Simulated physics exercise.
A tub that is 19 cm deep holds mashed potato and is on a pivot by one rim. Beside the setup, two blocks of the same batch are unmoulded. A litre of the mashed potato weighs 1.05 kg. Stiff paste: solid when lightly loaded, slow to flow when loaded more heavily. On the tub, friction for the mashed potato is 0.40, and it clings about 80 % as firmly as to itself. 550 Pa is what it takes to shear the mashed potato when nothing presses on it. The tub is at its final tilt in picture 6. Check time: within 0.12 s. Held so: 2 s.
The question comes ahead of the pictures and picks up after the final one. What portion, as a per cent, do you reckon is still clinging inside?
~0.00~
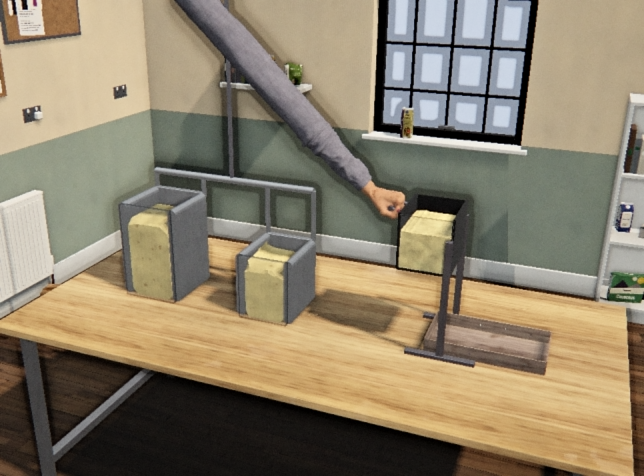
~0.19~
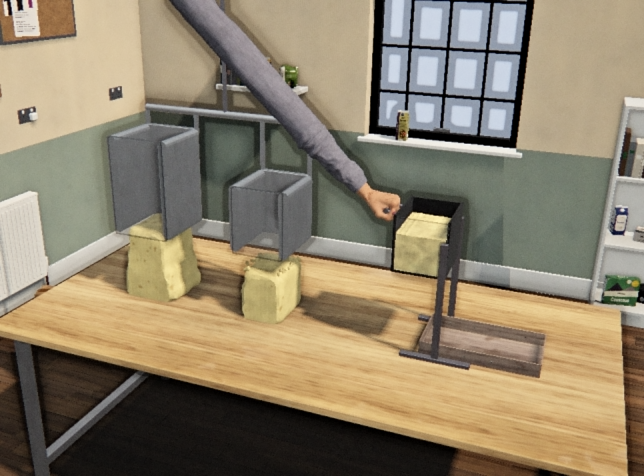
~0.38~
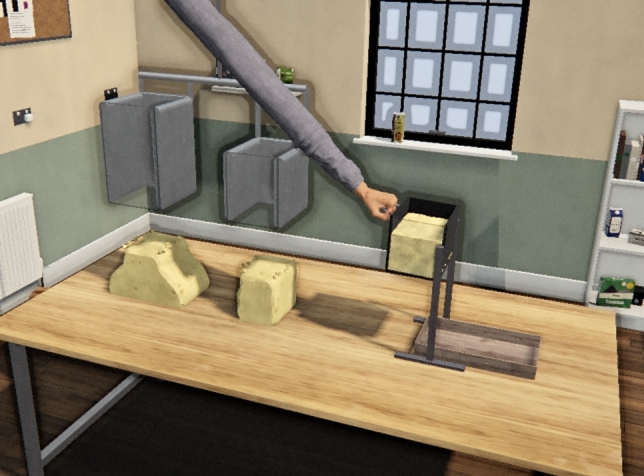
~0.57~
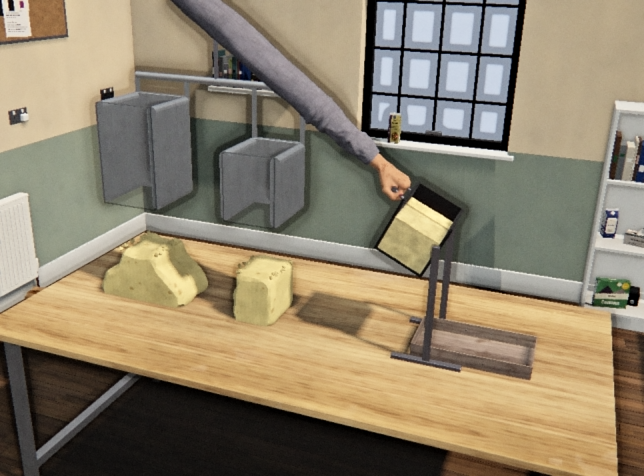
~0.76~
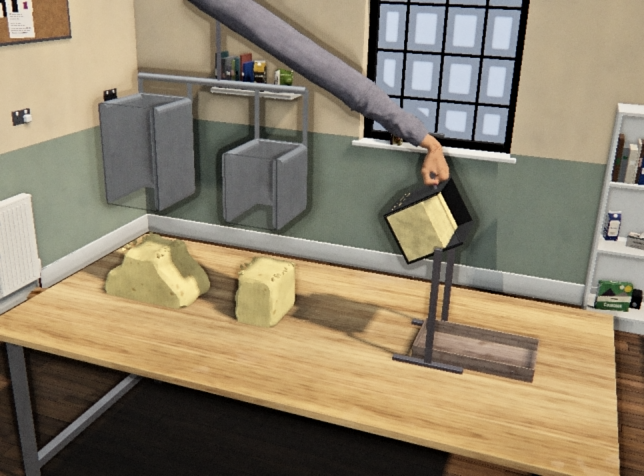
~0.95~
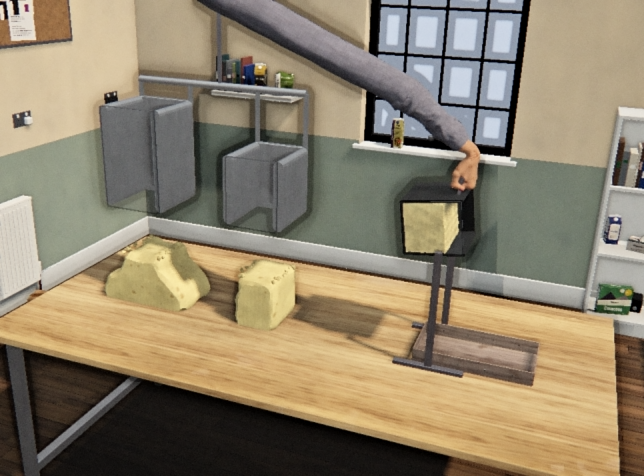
I reckon close to 100 % is still clinging.
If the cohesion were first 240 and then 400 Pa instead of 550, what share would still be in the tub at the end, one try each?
100 %, then 100 %.
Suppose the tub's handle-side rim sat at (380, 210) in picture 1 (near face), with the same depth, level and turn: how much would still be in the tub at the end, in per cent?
The tub would end up holding some 100 % of it.
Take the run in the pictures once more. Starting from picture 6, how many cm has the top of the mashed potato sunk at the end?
About 0 cm.
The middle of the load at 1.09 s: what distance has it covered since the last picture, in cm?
The shift is near 0 cm.
After 1.09 s, the tub is at 82 degrees and holds 100 %.
After 1.26 s, the tub is at 82 degrees and holds 100 %.
After 1.43 s, the tub is at 82 degrees and holds 100 %.
After 1.60 s, the tub is at 82 degrees and holds 100 %.
After 2.95 s, the tub is at 82 degrees and holds 100 %.
